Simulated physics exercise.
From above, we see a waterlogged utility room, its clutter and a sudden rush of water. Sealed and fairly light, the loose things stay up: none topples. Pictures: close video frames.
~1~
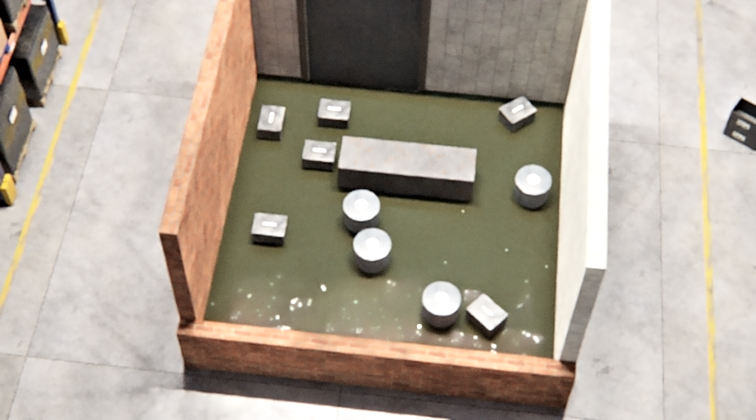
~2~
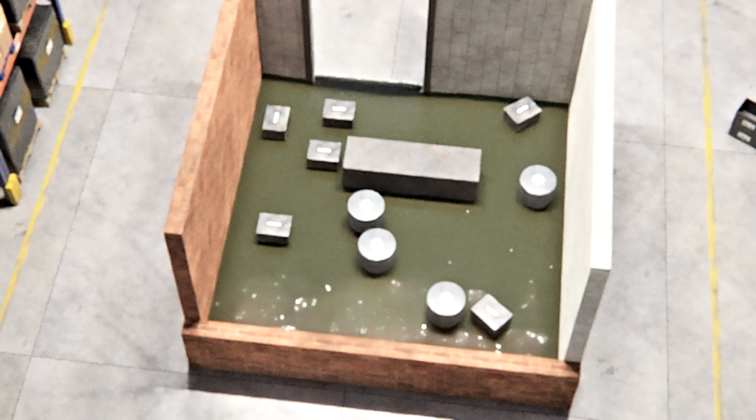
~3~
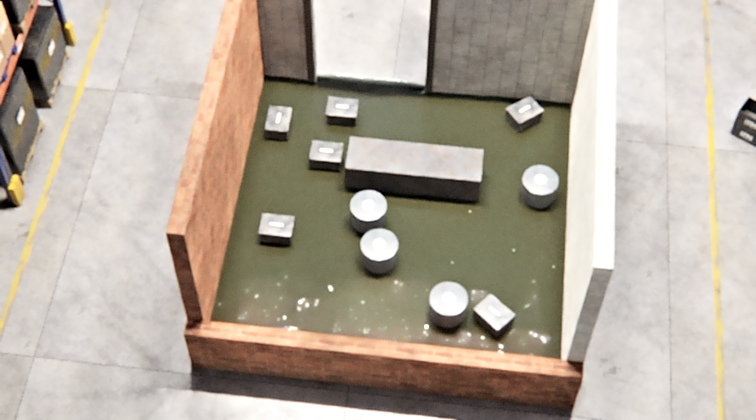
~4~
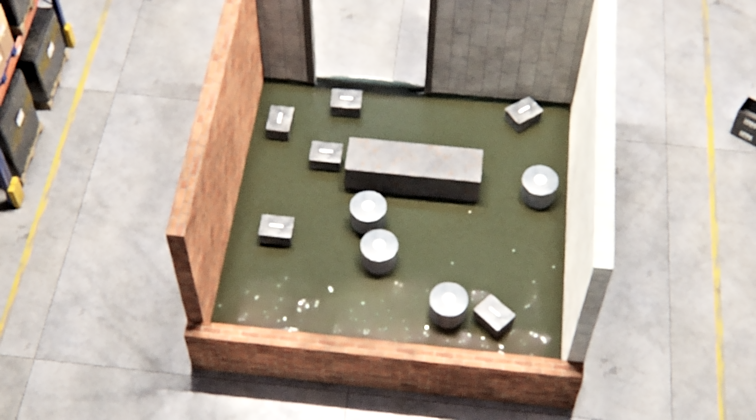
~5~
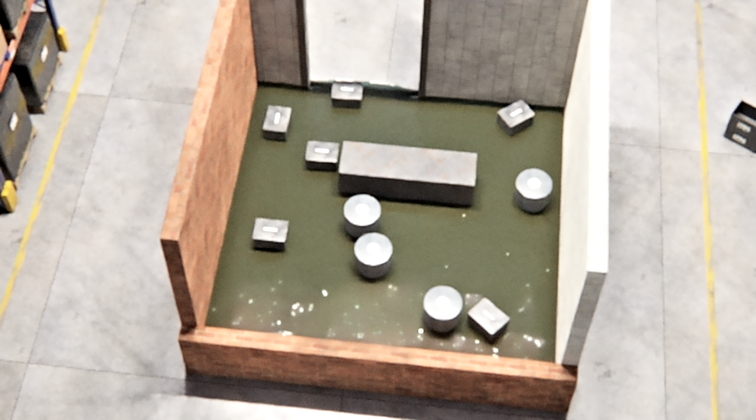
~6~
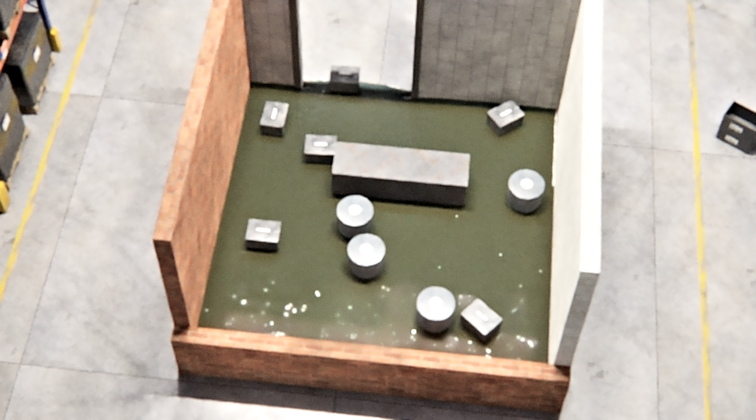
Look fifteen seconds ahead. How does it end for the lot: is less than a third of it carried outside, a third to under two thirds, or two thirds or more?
The fraction is going to land in the top band.
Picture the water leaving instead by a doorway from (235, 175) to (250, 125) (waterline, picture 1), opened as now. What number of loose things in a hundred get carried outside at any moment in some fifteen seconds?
That comes to 50 per cent of the things.
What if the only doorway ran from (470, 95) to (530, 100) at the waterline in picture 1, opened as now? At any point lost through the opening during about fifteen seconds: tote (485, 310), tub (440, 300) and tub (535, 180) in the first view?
For the three items in order: Contained, contained, escaped.
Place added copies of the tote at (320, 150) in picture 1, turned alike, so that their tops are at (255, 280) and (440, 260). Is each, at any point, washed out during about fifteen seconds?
One after the other: Never escapes, never escapes.
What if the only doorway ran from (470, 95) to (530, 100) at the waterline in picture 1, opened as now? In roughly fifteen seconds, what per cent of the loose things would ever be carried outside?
I'd guess around 30 percent.
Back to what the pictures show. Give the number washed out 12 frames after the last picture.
The count is 3.
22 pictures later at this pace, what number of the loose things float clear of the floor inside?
I make it 4.
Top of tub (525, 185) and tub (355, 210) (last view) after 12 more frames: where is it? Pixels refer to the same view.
About (494, 121) and (300, 150).
A moment on, 1 of 10 are out; 9 afloat.
Next, 3 of 10 are out; 6 afloat.
Later, 6 of 10 are out; 4 afloat.
In the end, 7 of 10 are out; 3 afloat.
